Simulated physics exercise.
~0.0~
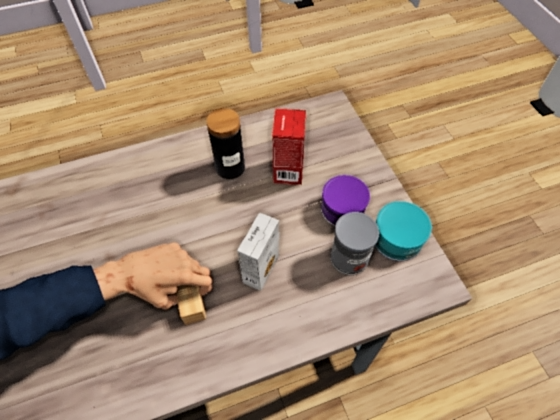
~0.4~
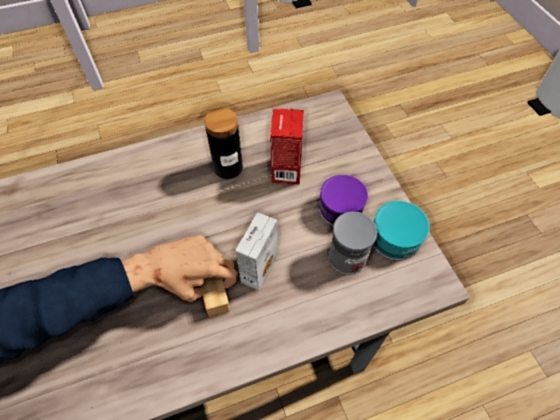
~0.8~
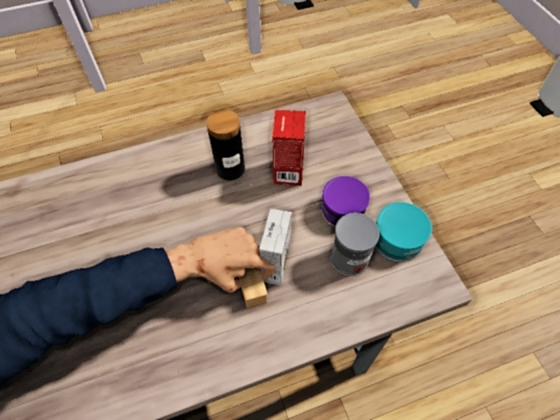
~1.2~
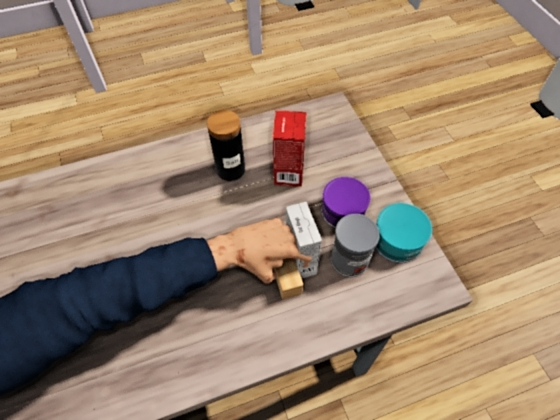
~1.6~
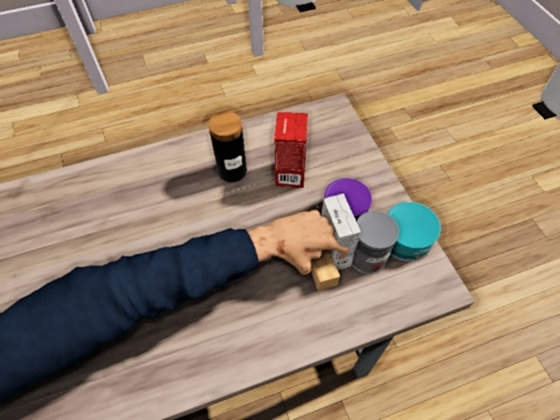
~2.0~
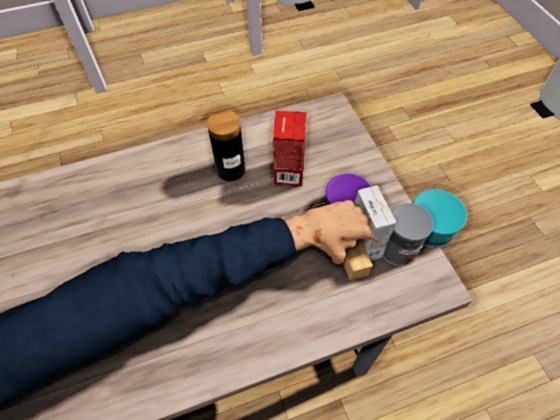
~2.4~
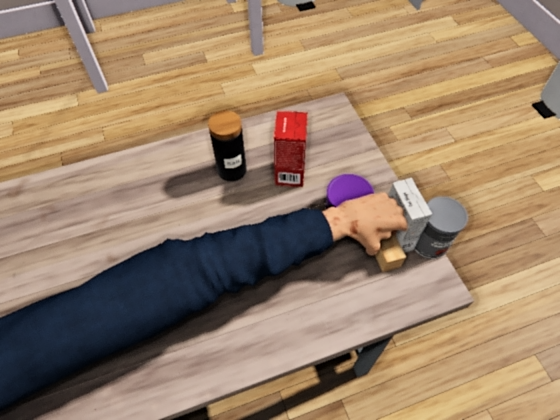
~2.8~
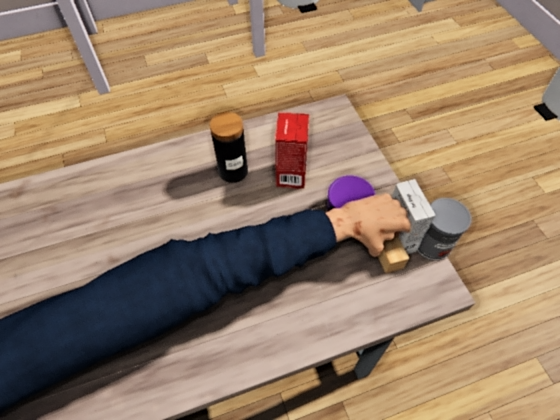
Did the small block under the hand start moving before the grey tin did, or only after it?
The block started moving before the grey tin. The hand was already sliding it to the right while the tin stood still, and the tin only shifted once the white packet had been pushed up to it.
